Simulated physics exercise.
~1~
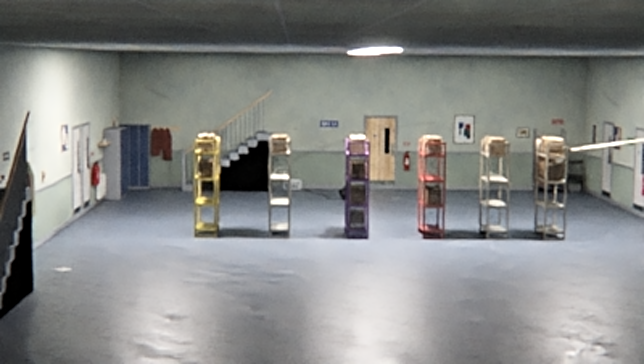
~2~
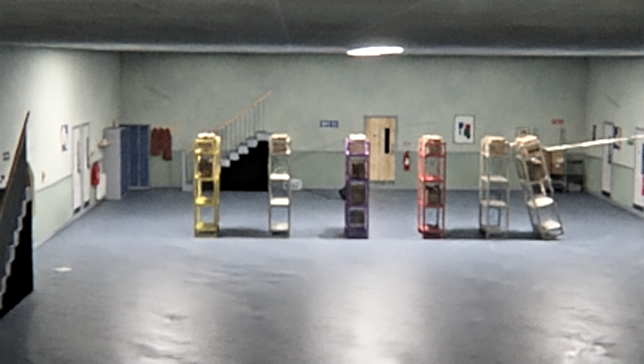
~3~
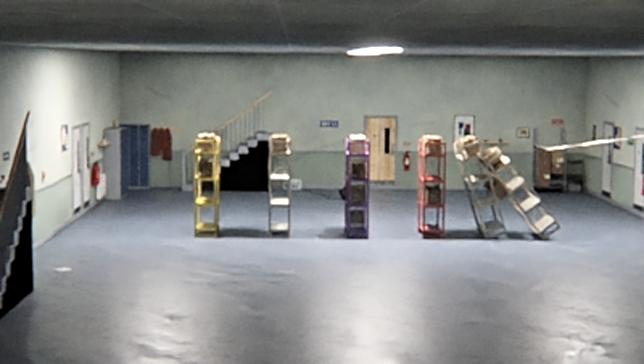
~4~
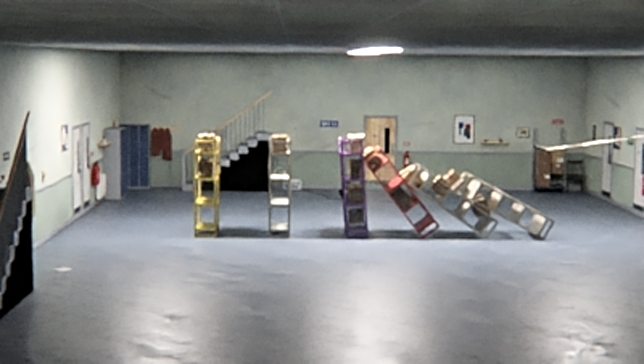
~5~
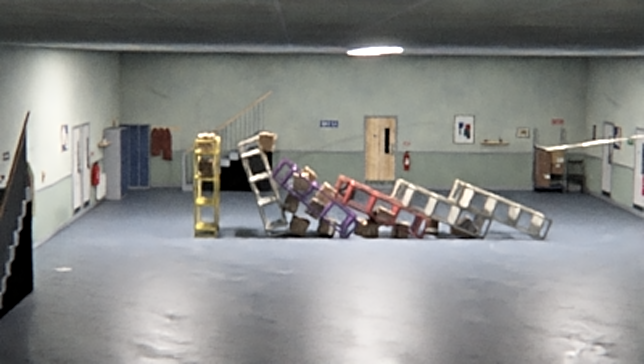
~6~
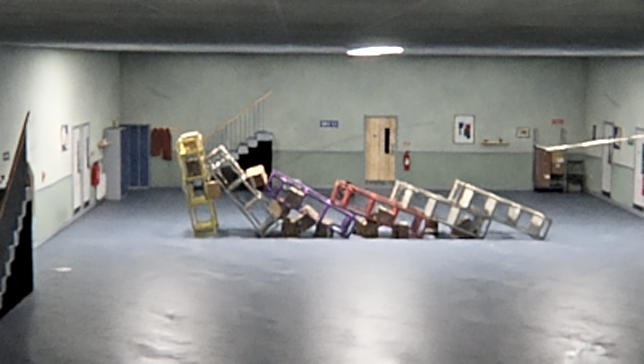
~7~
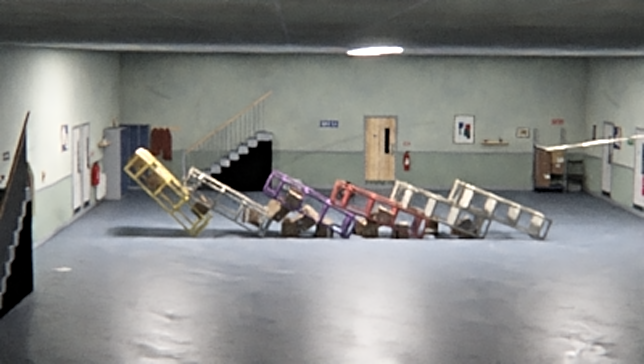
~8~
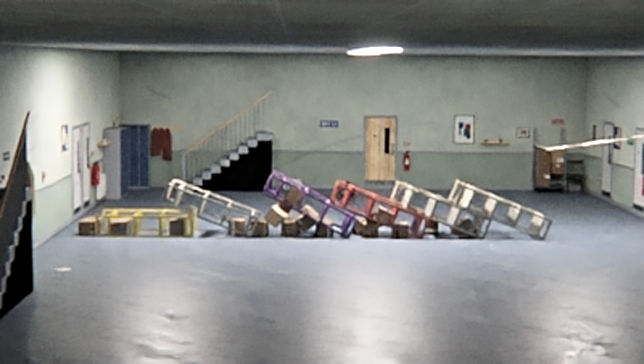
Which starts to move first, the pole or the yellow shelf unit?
The pole moves first, nudging the rightmost unit to the left. The yellow unit at the far left only begins to tip once the others have gone over in turn.
